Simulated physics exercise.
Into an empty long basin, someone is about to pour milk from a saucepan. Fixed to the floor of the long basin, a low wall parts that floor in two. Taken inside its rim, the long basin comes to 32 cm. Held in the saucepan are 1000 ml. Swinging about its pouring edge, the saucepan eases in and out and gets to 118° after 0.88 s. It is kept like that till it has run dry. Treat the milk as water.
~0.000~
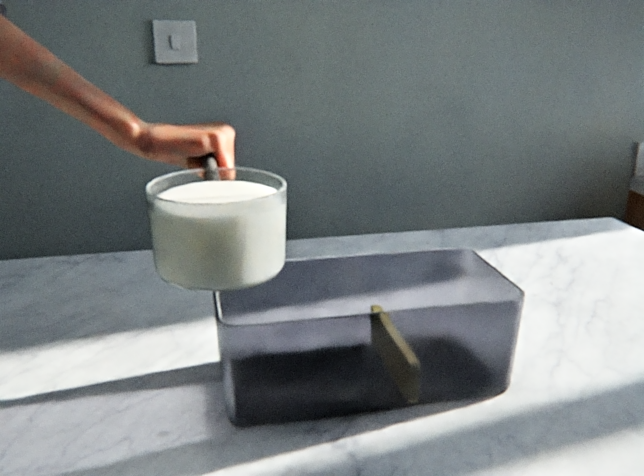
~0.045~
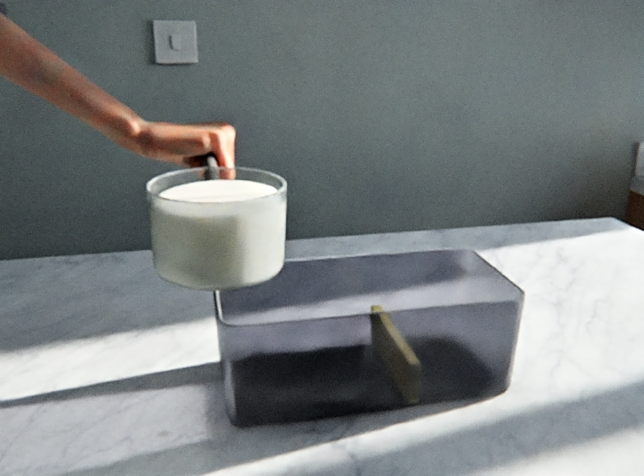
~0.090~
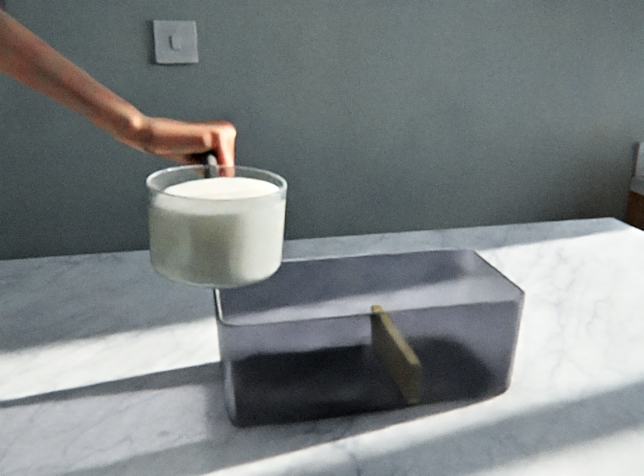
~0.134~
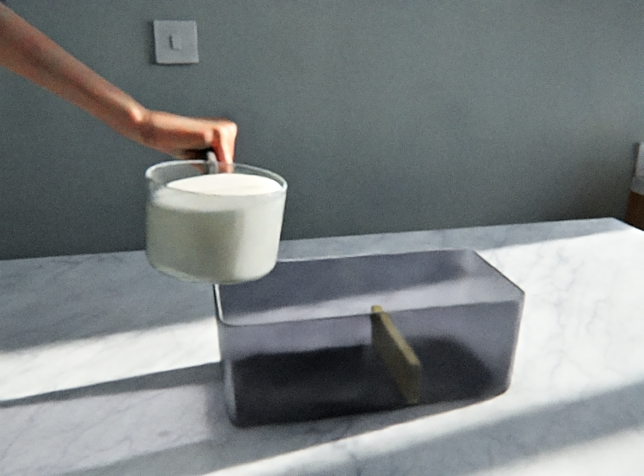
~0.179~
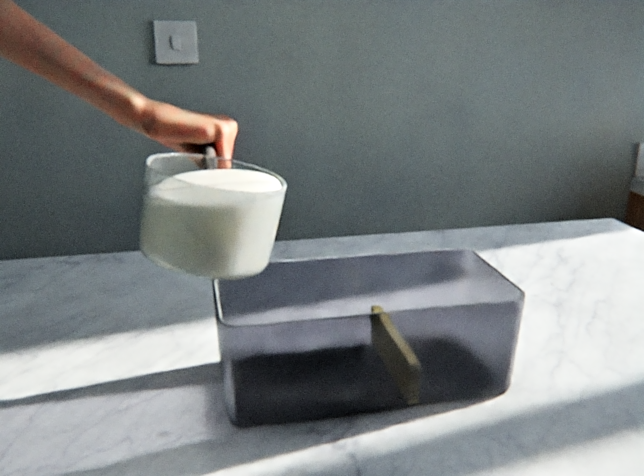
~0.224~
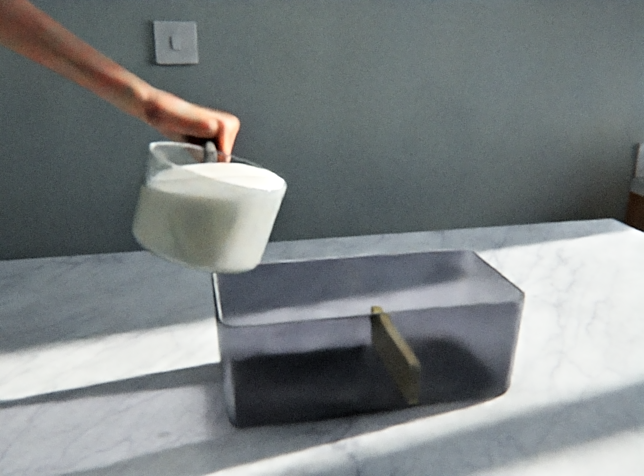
On a marble counter in streaked sunlight, a hand holds a glass saucepan of milk level above the left end of an empty long basin with a low wall across its floor. The hand then gradually tilts the pan to the right, its left side rising modestly while the basin stays still.
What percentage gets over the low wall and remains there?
40 %.
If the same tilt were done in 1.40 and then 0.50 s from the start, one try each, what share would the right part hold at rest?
Try 1: Approx. 30 %; try 2: Approx. 35 %.
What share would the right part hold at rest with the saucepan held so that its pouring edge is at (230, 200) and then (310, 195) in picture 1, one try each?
The first try gives 10 percent and the second 65 percent.
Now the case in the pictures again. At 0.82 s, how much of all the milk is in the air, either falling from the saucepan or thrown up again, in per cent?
Close to 16 per cent.
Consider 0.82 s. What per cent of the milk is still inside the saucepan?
5 in a hundred, give or take.
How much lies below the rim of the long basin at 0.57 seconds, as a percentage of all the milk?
7 %, give or take.
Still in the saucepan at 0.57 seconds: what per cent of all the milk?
Still held: Roughly 58 % of the total.
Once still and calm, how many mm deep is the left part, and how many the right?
Final levels - left approx 20 mm, right approx 24 mm.
After 0.57 s the tilt is 86° and 57 per cent is still to pour, 7 is left of the wall and 0 right of it.
After 0.82 s the tilt is 117° and 5 per cent is still to pour, 31 is left of the wall and 47 right of it.
After 1.09 s the tilt is 118° and 0 per cent is still to pour, 54 is left of the wall and 39 right of it.
After 1.38 s the tilt is 118° and 0 per cent is still to pour, 56 is left of the wall and 40 right of it.
In the end 56 per cent lies left of the wall, 40 right of it and 4 outside.
